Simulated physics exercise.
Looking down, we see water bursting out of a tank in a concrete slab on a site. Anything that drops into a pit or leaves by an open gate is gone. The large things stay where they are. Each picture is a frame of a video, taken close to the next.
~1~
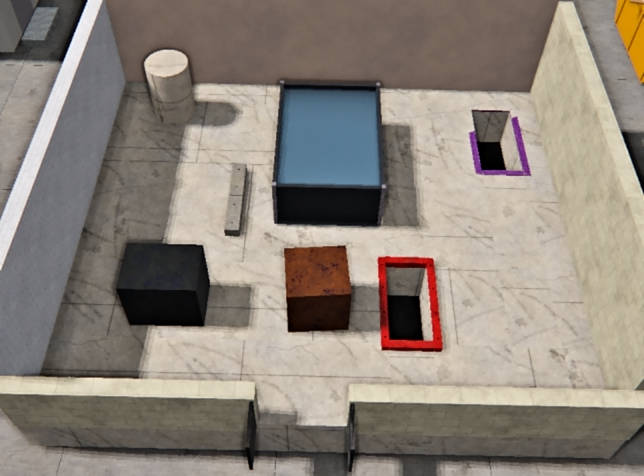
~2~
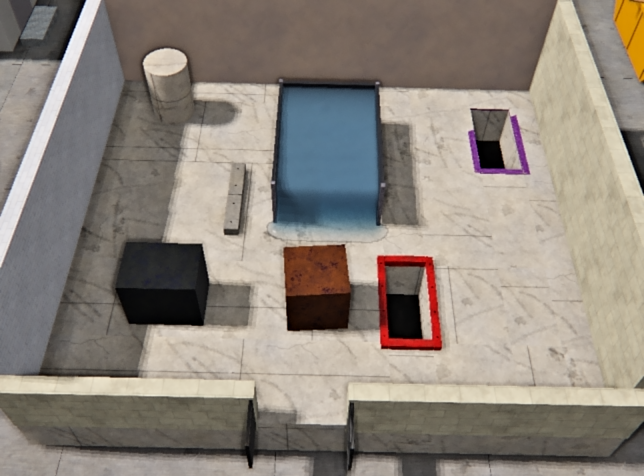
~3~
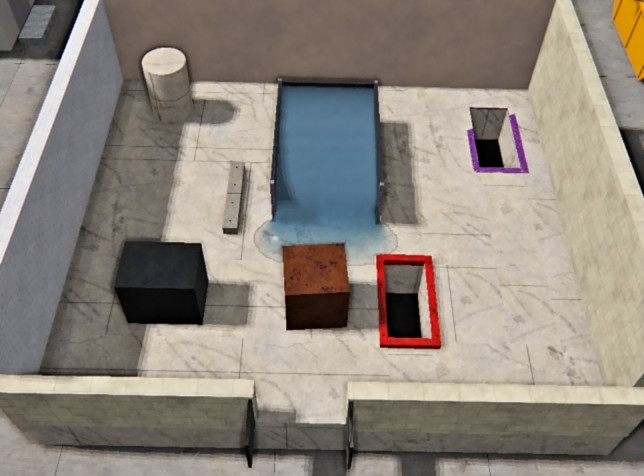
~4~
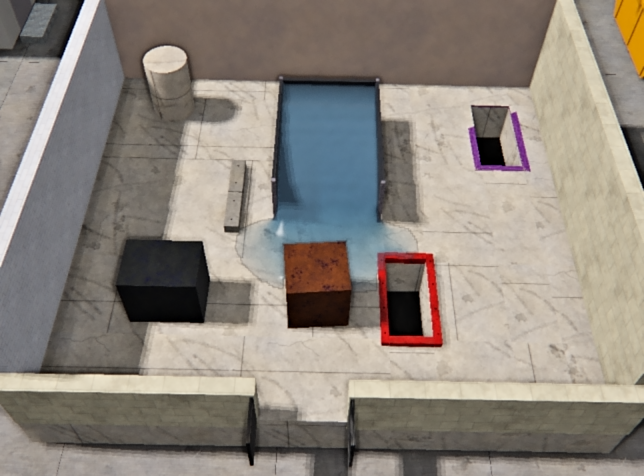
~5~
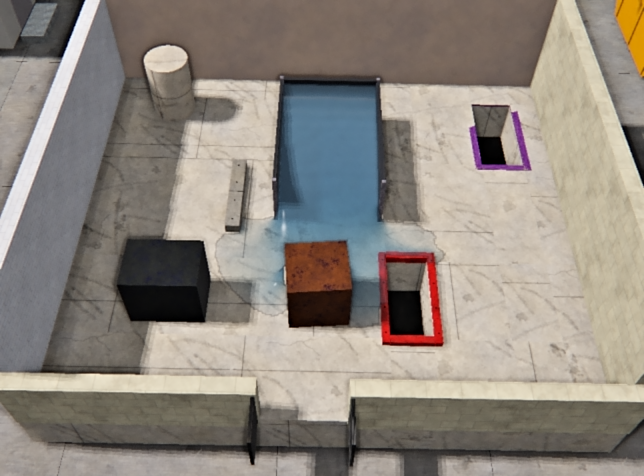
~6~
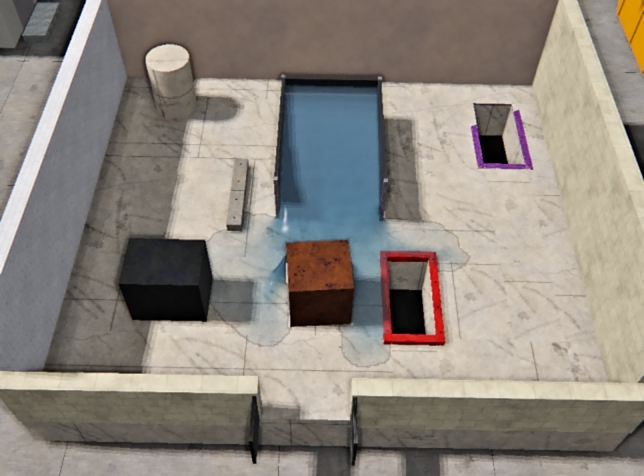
Water bursts from the near end of an open, dark-sided tank in a walled concrete yard, seen from above by a nearly still camera. A rusty brown block stands before the tank, with a black block to the left, a red-rimmed opening to the right, a purple-rimmed one farther back, and a pale cylinder at far left. The water, still at first, pours out, fans across the slab and spreads around the brown block.
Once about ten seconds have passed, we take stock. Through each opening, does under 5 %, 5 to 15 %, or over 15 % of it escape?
Escaping: Through the gate, 5 to 15 %; through the purple pit, under 5 %; through the red pit, over 15 %.
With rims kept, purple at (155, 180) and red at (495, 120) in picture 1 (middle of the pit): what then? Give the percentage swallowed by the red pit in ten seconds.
Red: 2 %.
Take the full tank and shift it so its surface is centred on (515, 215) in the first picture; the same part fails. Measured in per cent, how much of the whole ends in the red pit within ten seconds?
The red pit takes 8 per cent.
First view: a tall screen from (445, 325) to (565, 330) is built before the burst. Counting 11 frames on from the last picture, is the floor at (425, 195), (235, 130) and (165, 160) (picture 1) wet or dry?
Point by point: First spared, next spared, last spared.
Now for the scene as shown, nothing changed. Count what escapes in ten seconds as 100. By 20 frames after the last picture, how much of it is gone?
I'd put it near 70 in a hundred.
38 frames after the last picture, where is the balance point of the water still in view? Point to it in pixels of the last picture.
Near (296, 261) in the last view.
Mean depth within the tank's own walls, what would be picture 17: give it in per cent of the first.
32 percent or thereabouts.
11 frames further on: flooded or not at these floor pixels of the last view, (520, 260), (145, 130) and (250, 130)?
Listed points: Inundated / unwetted / unwetted.
A moment on, water covers 20 % of the floor; the gate 0 %, the purple pit 0 %, the red pit 6 %.
Next, water covers 35 % of the floor; the gate 2 %, the purple pit 0 %, the red pit 14 %.
Then, water covers 55 % of the floor; the gate 6 %, the purple pit 0 %, the red pit 20 %.
Later, water covers 70 % of the floor; the gate 9 %, the purple pit 0 %, the red pit 22 %.
In the end, water covers 90 % of the floor; the gate 13 %, the purple pit 3 %, the red pit 22 %.
